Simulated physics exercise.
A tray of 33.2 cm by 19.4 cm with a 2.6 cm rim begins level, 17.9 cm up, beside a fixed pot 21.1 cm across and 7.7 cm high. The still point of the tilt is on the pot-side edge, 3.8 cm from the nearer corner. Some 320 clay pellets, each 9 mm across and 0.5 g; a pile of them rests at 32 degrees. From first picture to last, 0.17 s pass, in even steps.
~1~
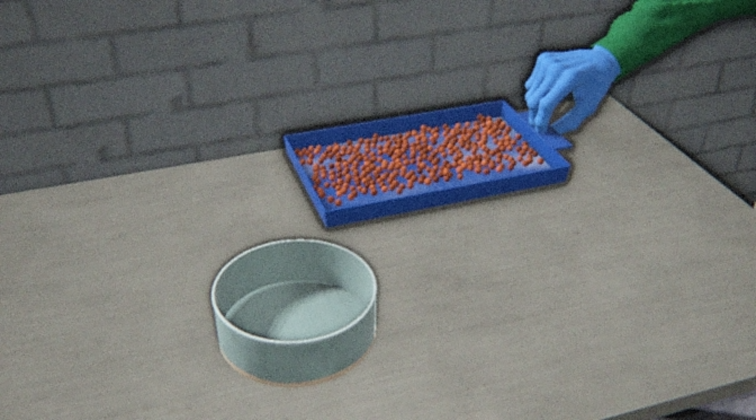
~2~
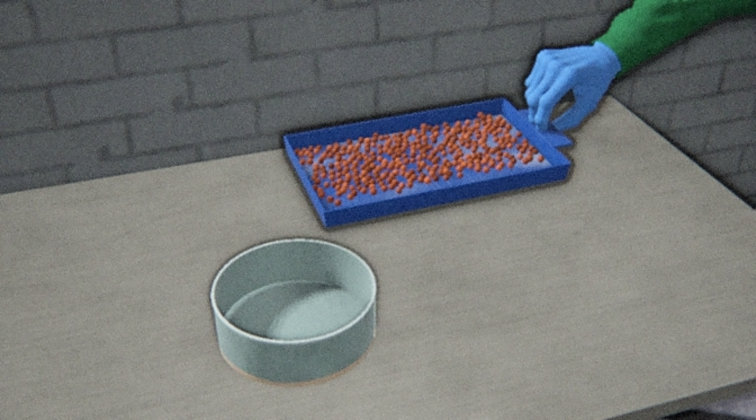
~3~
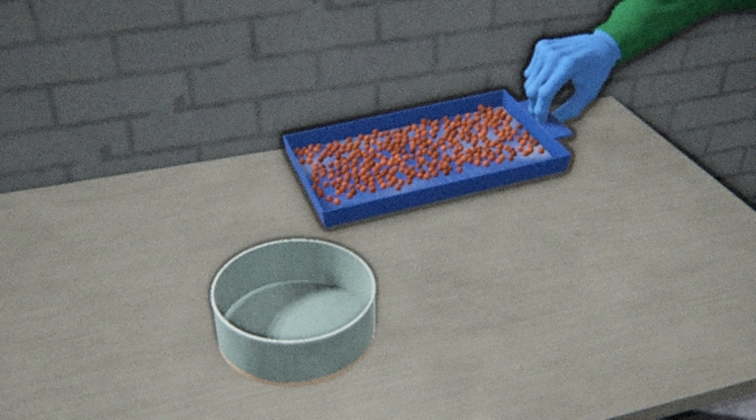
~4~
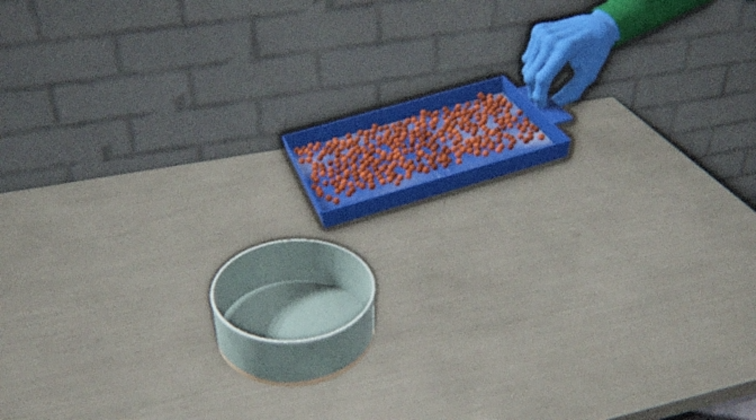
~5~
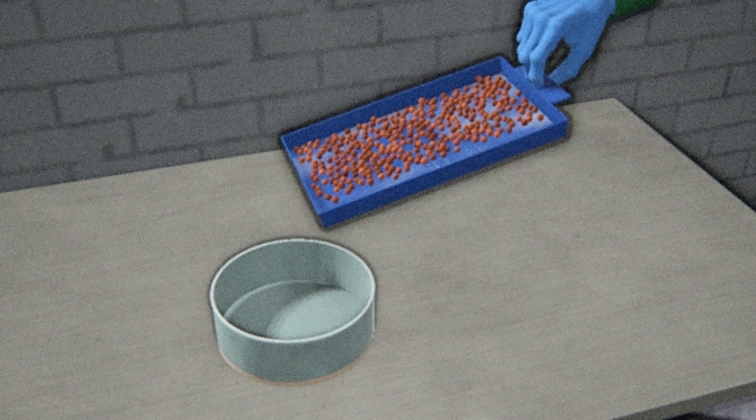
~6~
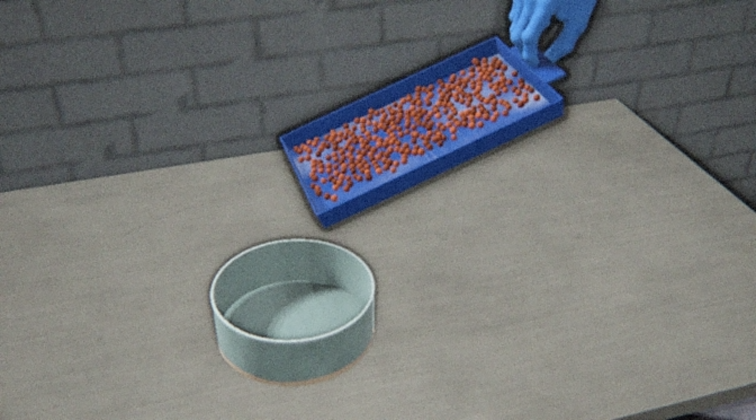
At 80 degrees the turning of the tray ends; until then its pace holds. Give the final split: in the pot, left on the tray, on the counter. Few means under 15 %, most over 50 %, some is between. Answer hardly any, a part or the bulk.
Pot: A part, tray: A part, counter: A part.
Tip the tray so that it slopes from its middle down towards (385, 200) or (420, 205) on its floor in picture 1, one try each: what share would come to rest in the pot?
Some 60 and 30 per cent.
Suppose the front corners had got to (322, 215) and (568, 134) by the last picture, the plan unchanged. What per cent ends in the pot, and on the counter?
Pot 65, counter 0.
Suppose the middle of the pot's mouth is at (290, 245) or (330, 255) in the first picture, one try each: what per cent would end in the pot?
About 40 and 10 per cent.
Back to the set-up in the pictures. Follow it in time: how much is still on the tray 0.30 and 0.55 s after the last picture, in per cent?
In turn: 100, 35.
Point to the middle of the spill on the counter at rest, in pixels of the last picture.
Around (170, 297).
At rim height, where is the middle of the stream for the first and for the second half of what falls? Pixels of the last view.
At about (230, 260), then at (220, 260).
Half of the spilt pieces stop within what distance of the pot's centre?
Roughly 20 cm.
Then, 0.18 s after the last picture, tilt 52 degrees; the tray holds 100 %, the pot 0 %.
Then, 0.30 s after the last picture, tilt 73 degrees; the tray holds 100 %, the pot 0 %.
Then, 0.55 s after the last picture, tilt 80 degrees; the tray holds 35 %, the pot 25 %.
In the end, pot 30 %, tray 30 %, counter 35 %.
